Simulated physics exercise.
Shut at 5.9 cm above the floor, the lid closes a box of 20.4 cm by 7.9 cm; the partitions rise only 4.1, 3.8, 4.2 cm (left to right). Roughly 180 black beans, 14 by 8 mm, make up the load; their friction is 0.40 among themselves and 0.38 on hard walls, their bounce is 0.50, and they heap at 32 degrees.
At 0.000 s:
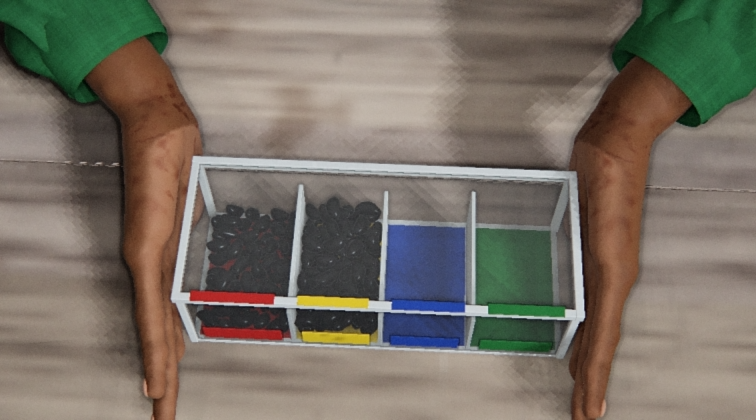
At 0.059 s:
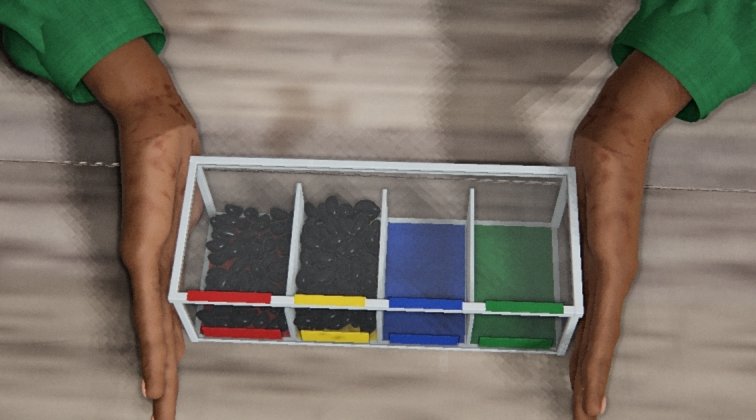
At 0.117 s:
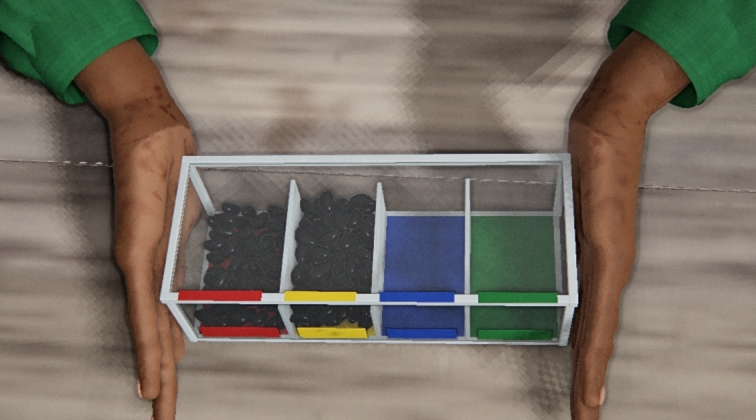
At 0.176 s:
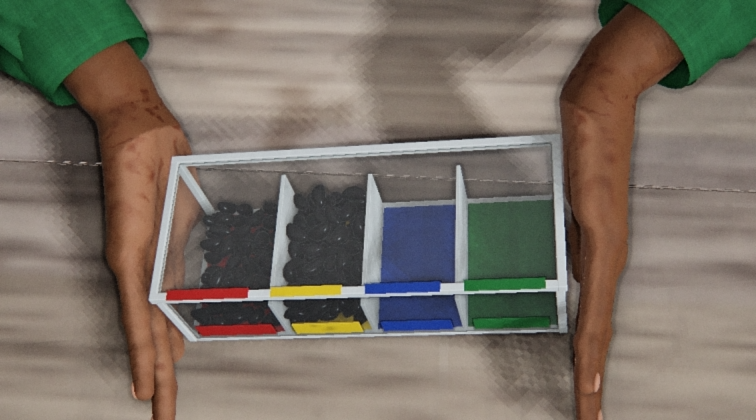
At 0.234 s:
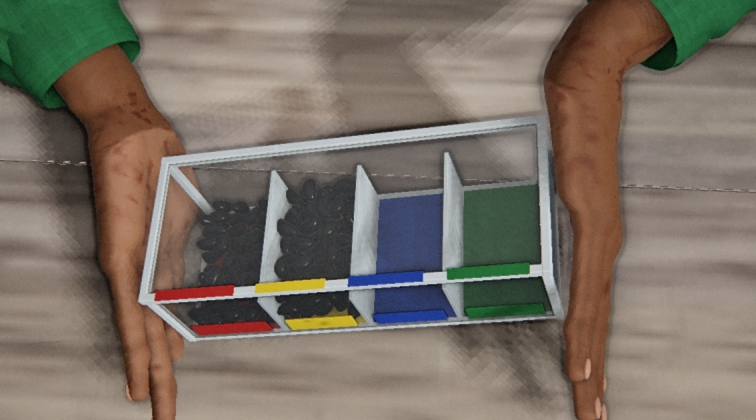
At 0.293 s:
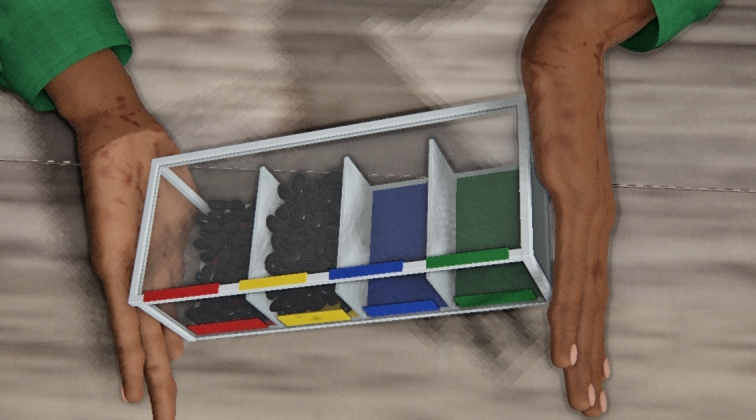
At the start, two hands in green sleeves hold a clear, lidded box level, with black beans in the red and yellow compartments and none in the blue and green ones. The hands then tilt it steadily, the right side rising above the left, while the beans stay in their two compartments.
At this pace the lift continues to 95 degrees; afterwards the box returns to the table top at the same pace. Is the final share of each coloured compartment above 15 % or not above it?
One by one: Red: Succeeds. Blue: Fails. Green: Fails. Yellow: Succeeds.
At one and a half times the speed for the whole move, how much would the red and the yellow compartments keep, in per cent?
Result in per cent: Red 55; yellow 45.
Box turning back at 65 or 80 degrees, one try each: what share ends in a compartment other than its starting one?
About 5 and 10 per cent.
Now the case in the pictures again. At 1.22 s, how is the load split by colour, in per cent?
Red = 50, blue = 0, green = 0, yellow = 50 (per cent).
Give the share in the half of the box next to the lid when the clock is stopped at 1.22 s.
Roughly 40 percent of the pieces.
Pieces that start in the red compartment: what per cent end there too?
Fraction kept: Approx. 100 %.
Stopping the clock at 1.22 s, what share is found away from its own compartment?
15 percent.
Then, at 1.22 s, tilt 94 degrees; red 50 %, yellow 50 %.
After 1.83 s, tilt 41 degrees; red 70 %, yellow 30 %.
After 2.50 s, tilt 0 degrees; red 70 %, yellow 30 %.
At rest (2.9 s), red 70 %, blue 0 %, green 0 %, yellow 30 %.
